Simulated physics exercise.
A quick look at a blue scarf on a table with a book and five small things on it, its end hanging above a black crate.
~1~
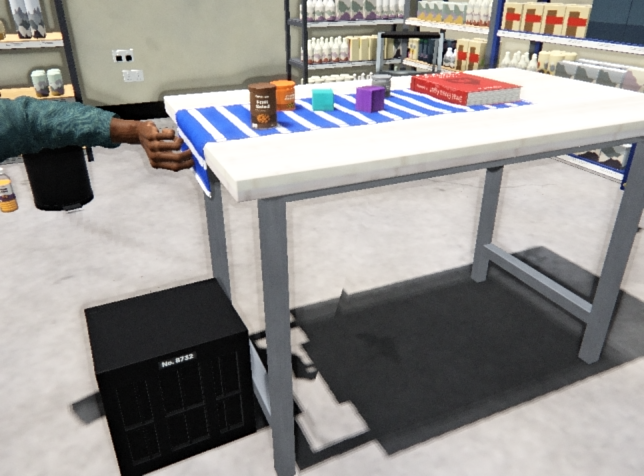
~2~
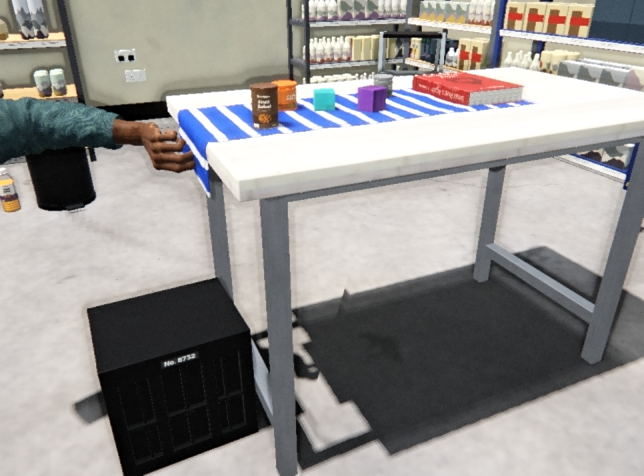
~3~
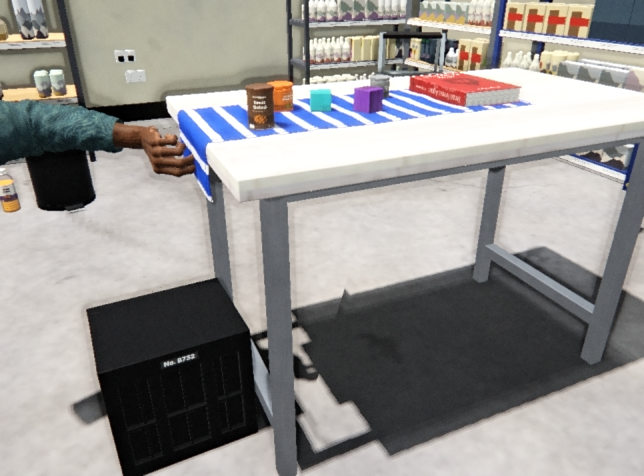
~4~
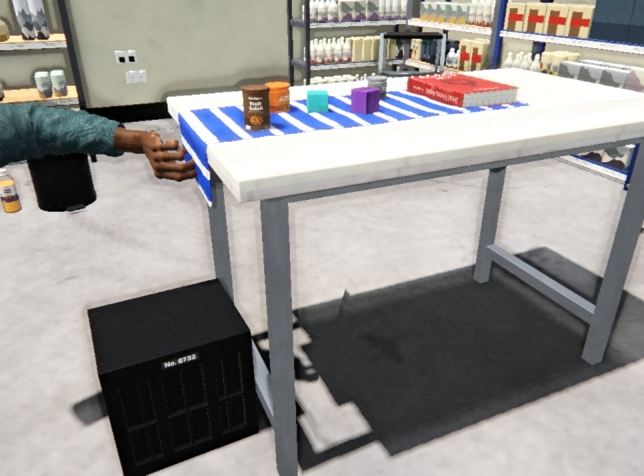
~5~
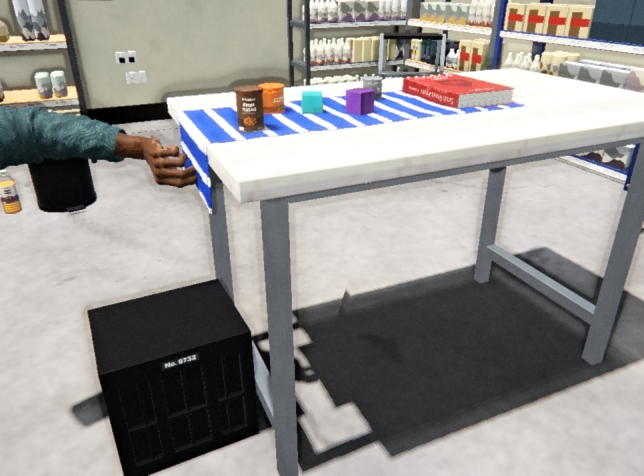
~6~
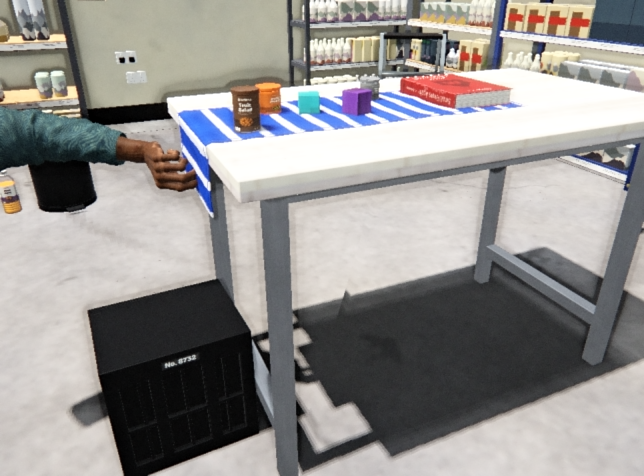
A hand slowly pulls a blue striped scarf leftward, carrying the small items and book along.
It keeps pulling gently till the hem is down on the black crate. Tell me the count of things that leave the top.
Oh, the ones that fall number three in all this time.
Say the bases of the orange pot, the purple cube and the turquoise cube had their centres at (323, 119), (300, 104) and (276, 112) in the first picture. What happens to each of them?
Outcome: Orange pot is gone; purple cube is gone; turquoise cube is gone.
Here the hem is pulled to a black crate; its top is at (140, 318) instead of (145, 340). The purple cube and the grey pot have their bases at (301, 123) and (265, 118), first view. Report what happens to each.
Purple cube: Lost; grey pot: Lost.
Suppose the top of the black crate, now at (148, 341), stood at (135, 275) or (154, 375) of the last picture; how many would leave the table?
In that case 1 and 4.
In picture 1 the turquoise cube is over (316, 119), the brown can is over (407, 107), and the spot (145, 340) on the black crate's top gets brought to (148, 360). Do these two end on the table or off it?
Result - the turquoise cube comes off, and the brown can stays put.
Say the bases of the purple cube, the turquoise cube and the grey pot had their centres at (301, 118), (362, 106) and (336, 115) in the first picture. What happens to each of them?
Purple cube - leaves the top, turquoise cube - stays aboard, grey pot - leaves the top.
Early on, hem near (204, 263); brown can gone.
Midway, hem on the crate; brown can, orange pot and turquoise cube gone.
Finally, hem on the crate; brown can, orange pot and turquoise cube gone. Over the edge go three.
